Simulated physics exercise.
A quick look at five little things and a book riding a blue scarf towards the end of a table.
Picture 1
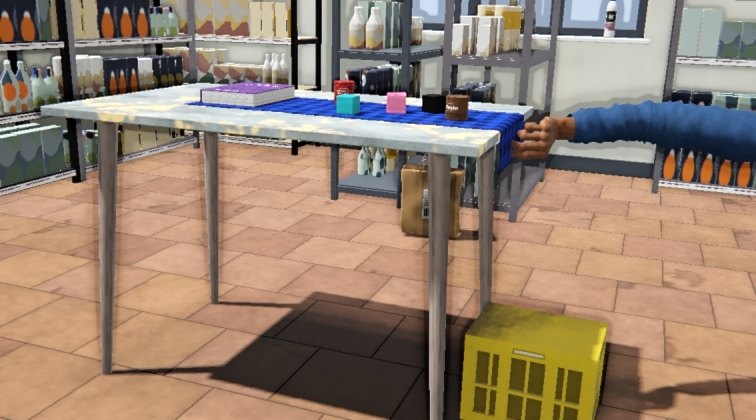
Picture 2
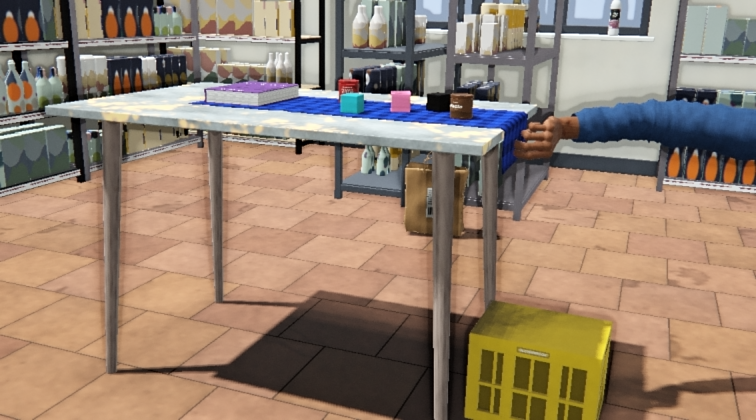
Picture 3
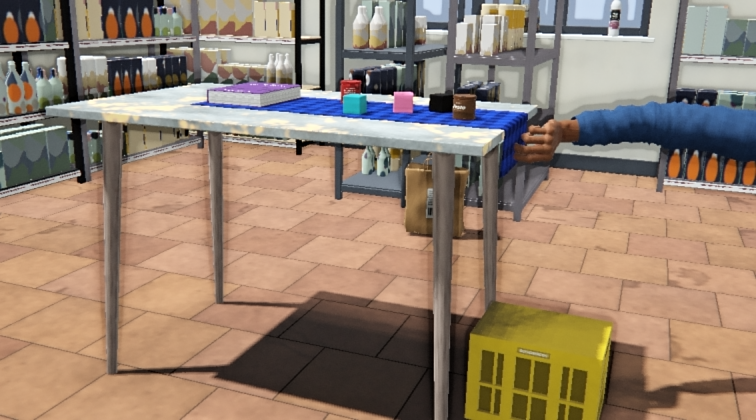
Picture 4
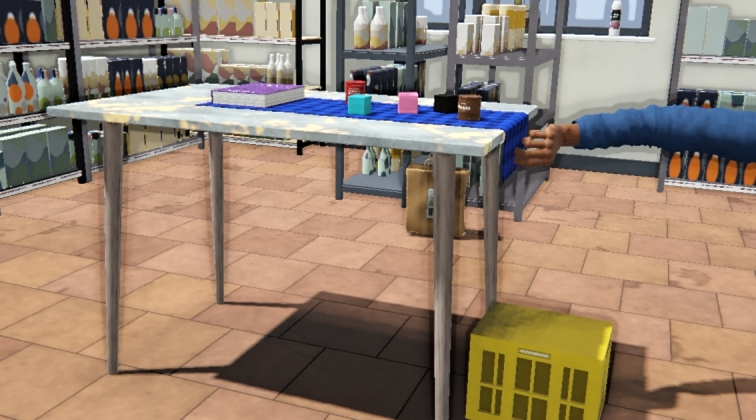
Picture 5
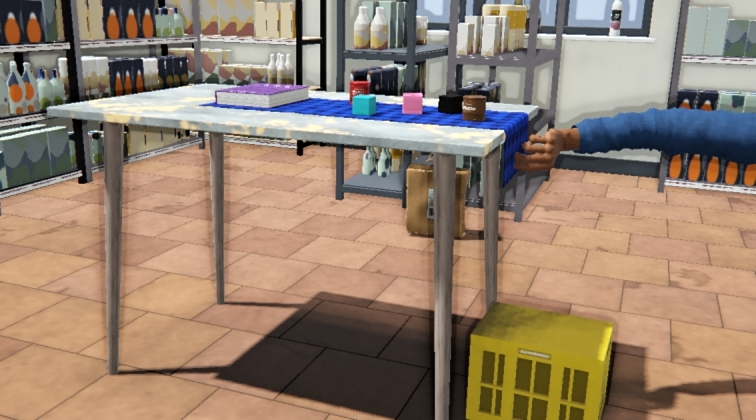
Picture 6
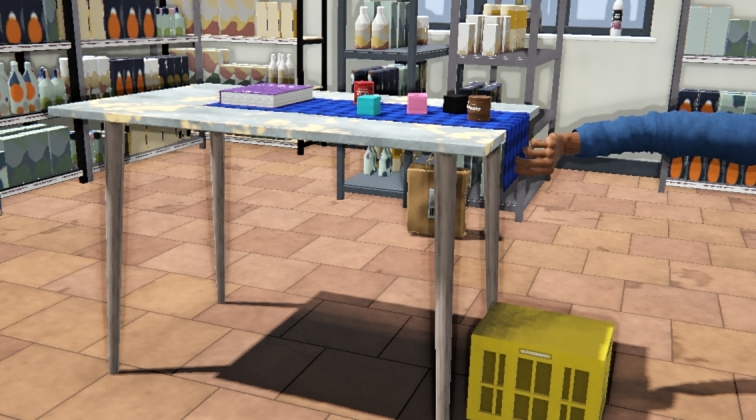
A blue scarf slid slowly to the right along a worn white table as a hand at the edge pulled it, carrying a purple book and five small pots and cubes a short way.
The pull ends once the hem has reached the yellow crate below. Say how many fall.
The count of fallen things is four.
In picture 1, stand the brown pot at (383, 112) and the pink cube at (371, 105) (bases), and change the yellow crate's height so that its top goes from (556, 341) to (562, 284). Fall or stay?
The brown pot remains up, the pink cube stays on.
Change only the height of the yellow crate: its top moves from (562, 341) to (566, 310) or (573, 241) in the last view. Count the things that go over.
Then 3 and 1.
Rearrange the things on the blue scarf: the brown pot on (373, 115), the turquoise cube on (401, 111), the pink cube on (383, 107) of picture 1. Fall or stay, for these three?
The brown pot drops off, the turquoise cube goes over, the pink cube comes down.
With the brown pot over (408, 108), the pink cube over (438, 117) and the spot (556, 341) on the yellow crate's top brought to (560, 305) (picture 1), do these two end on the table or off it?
The brown pot goes over, the pink cube drops off.
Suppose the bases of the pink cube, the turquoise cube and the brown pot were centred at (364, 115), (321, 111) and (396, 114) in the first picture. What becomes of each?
The pink cube tumbles off; the turquoise cube survives; the brown pot falls.
Soon after, hem near (512, 267); brown pot and black cube gone.
After that, hem on the crate; brown pot, black cube, pink cube and turquoise cube gone.
In the end, hem on the crate; brown pot, black cube, pink cube and turquoise cube gone. It carries off four.
